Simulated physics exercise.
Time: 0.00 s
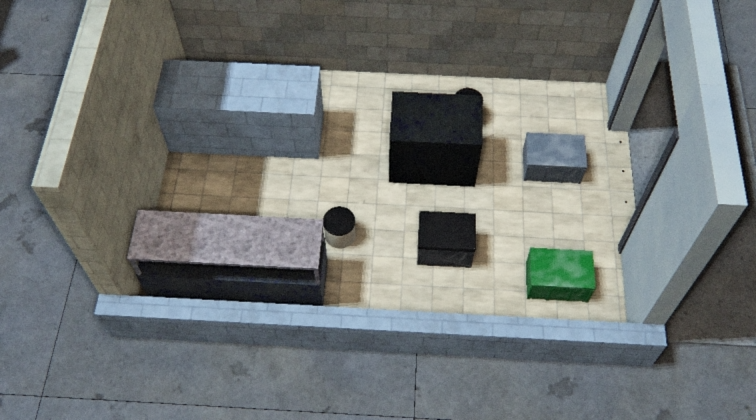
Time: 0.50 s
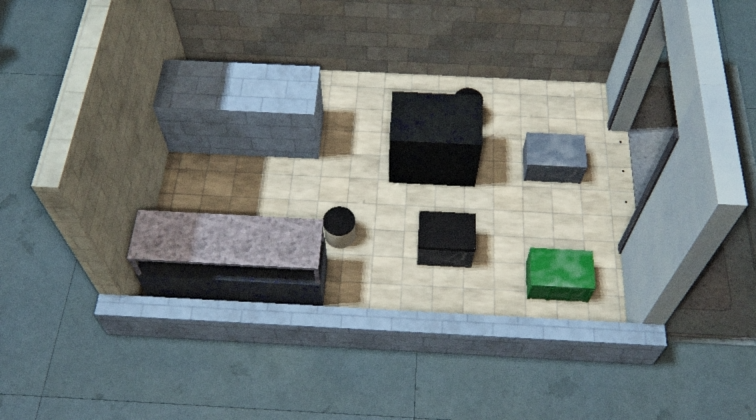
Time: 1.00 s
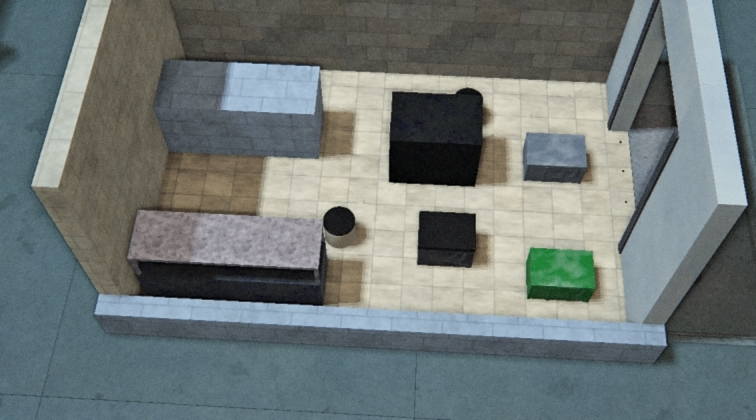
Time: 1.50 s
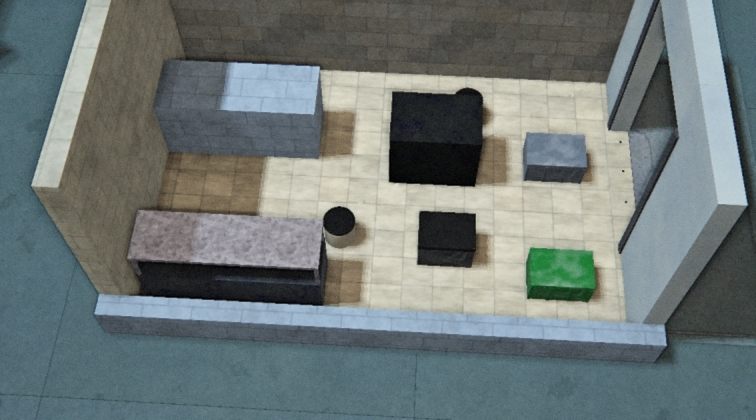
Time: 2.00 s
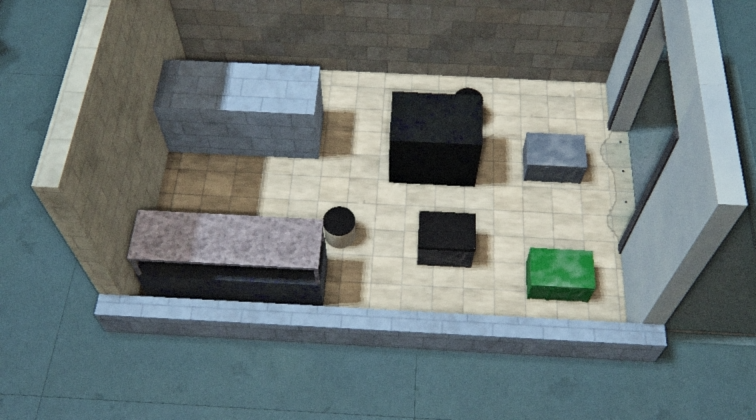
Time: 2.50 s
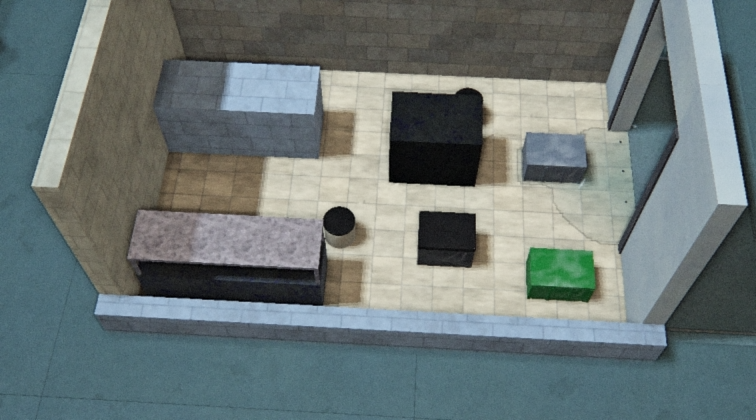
In a ground-floor office seen from above, a green crate, a grey box and dark blocks sit still on a pale tiled floor, with long units at left. A thin, clear sheet of water appears at the doorway on the right, then spreads a little way inward over the tiles beside the grey box, and nothing else shifts.
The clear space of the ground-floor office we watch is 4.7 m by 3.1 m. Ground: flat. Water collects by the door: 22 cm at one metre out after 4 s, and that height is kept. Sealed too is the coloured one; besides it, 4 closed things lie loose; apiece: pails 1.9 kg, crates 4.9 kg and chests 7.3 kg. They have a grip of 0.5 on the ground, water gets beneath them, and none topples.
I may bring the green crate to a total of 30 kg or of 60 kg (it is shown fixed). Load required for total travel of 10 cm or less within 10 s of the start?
Most likely it will manage with the lighter mass.
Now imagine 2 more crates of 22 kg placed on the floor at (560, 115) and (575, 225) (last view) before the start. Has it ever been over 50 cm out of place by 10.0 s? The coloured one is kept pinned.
Those two come out inside the line and over the line, in that order.
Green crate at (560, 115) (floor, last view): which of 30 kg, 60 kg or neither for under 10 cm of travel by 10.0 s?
Here the lighter suffices.
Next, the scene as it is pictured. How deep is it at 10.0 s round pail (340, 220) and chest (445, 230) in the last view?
About 16 and 12 cm.
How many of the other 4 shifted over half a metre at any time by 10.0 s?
It adds up to 4.
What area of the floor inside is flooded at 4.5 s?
About 5.5 m2.
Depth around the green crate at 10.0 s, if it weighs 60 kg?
6 cm, roughly.
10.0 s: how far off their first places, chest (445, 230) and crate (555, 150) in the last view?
Respectively 120 and 200 centimetres.
After 3.5 s the green crate would be 0 cm from its start with 30 kg and 0 cm from its start with 60 kg; 0 cm of water round it then.
After 4.5 s the green crate would be 0 cm from its start with 30 kg and 0 cm from its start with 60 kg; 2 cm of water round it then.
After 7.0 s the green crate would be 0 cm from its start with 30 kg and 0 cm from its start with 60 kg; 4 cm of water round it then.
After 10.0 s the green crate would be 0 cm from its start with 30 kg and 0 cm from its start with 60 kg; 6 cm of water round it then.
